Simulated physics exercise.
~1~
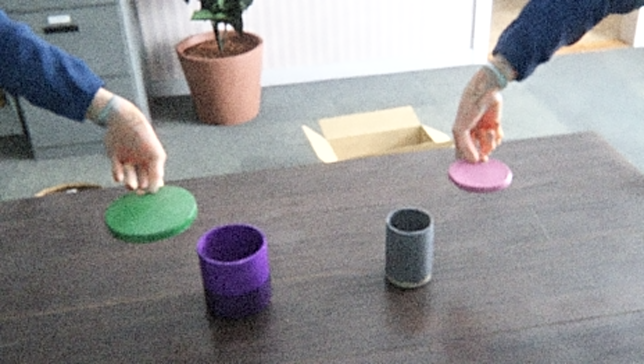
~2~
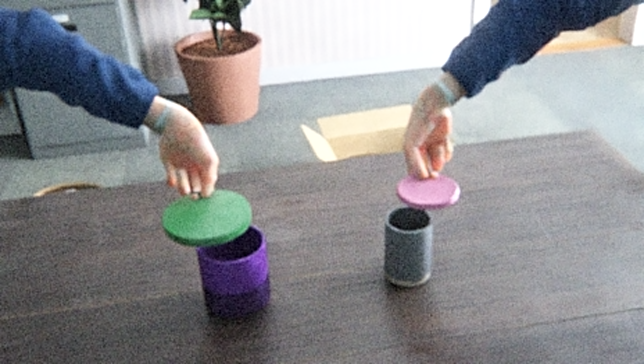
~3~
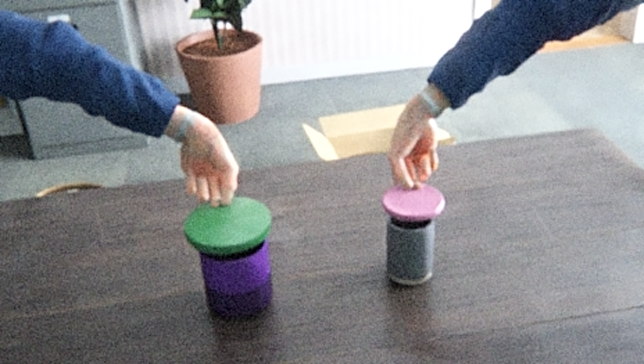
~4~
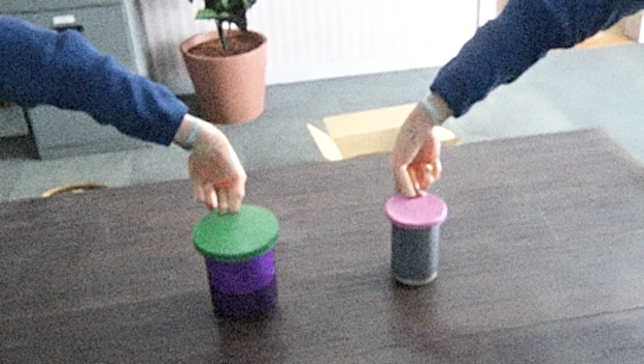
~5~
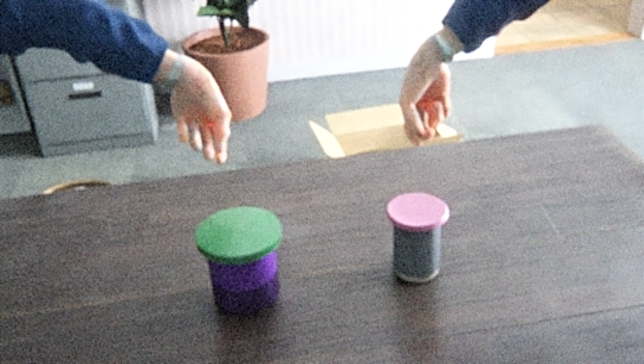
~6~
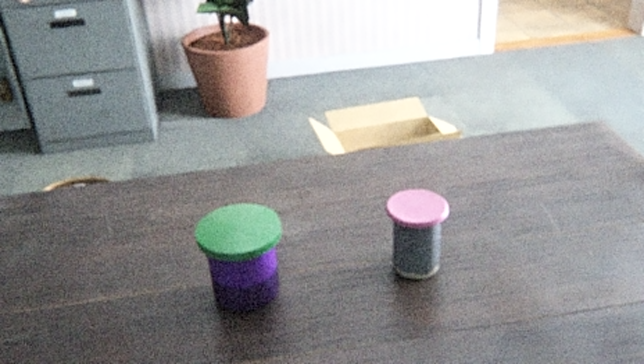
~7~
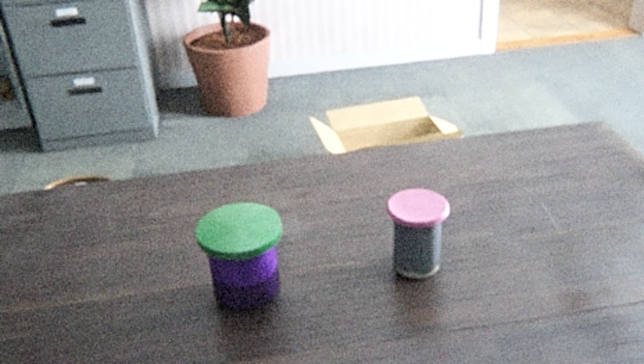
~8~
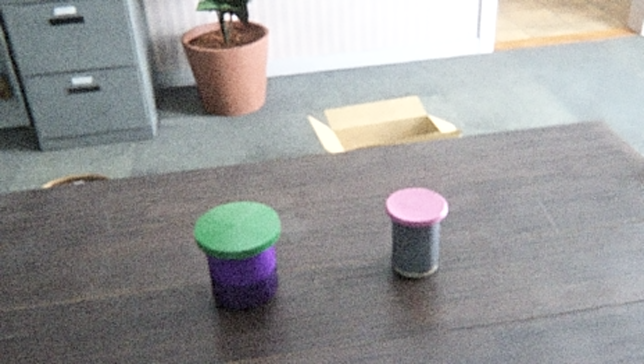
Two hands lower a green disc and a pink disc onto two cups, then withdraw.
